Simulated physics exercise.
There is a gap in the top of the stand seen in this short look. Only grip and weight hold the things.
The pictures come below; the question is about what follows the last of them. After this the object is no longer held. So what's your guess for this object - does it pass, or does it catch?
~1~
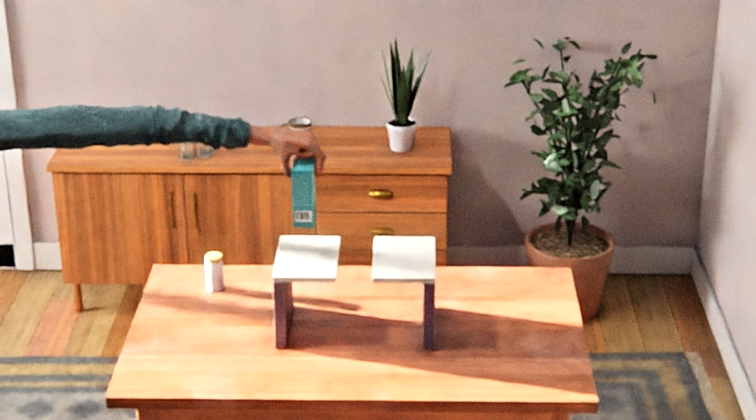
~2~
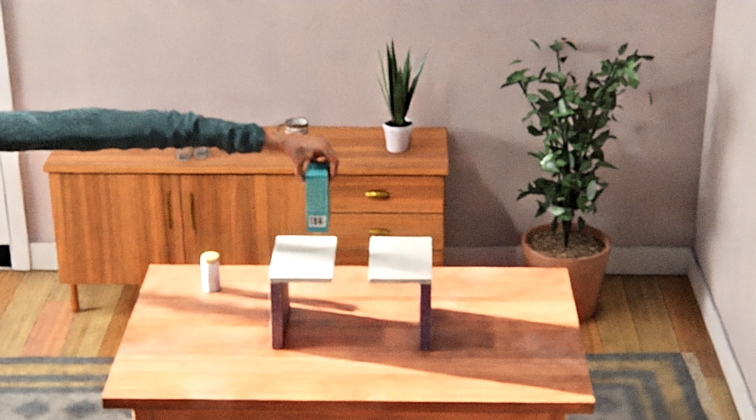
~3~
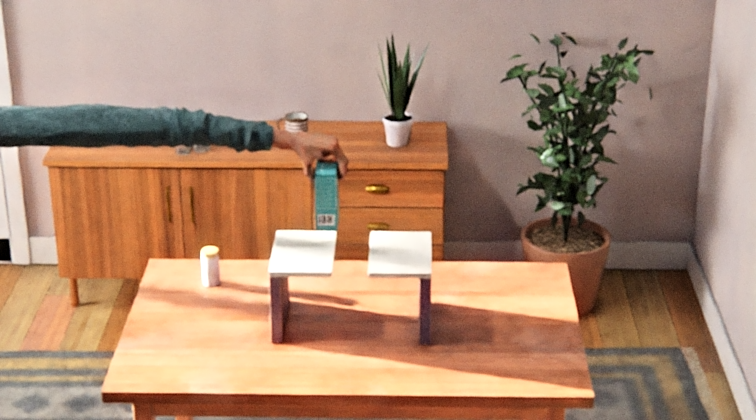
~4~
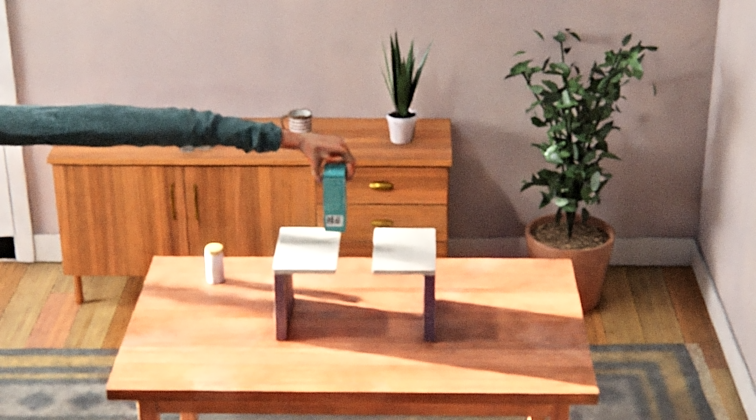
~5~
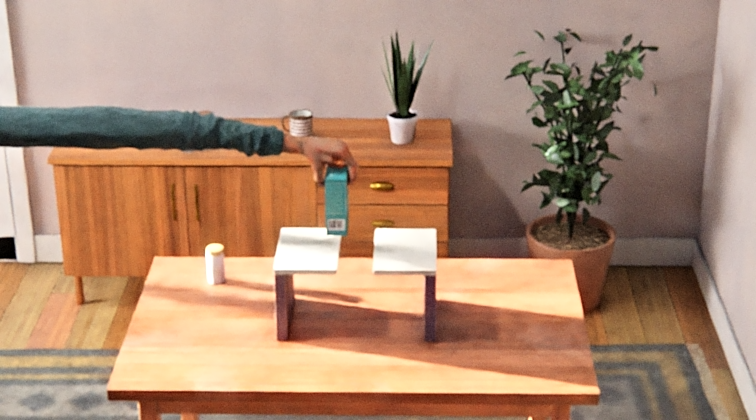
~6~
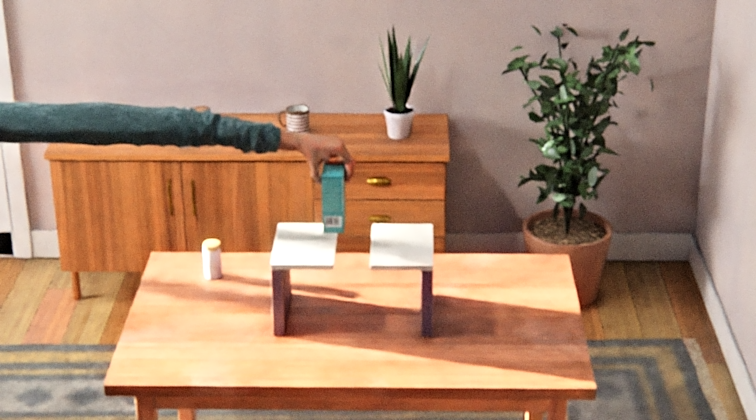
Most likely it hangs there.
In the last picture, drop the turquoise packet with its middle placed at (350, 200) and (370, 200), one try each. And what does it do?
Well, first go it falls right through, while second go it gets stuck.
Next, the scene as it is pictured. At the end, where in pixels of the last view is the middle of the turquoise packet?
It ends up near (334, 216).
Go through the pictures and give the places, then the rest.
In the first picture, being brought over the gap; turquoise packet (304, 193); white shaker (215, 272).
In the second picture, being brought over the gap; turquoise packet (318, 197); white shaker (211, 272).
In the third picture, being brought over the gap; turquoise packet (327, 196); white shaker (211, 267).
In the fourth picture, being brought over the gap; turquoise packet (335, 197); white shaker (215, 264).
In the fifth picture, poised above the slot; turquoise packet (337, 201); white shaker (216, 264).
In the sixth picture, poised above the slot; turquoise packet (334, 198); white shaker (213, 260).
Then, 0.20 s after the last picture, turquoise packet slid a little near (334, 215).
Then, 0.30 s after the last picture, turquoise packet resting near (335, 215).
At rest, moved from the start, turquoise packet; white shaker in place. Seen from the same camera at the end, turquoise packet near (334, 216). The packet is caught.
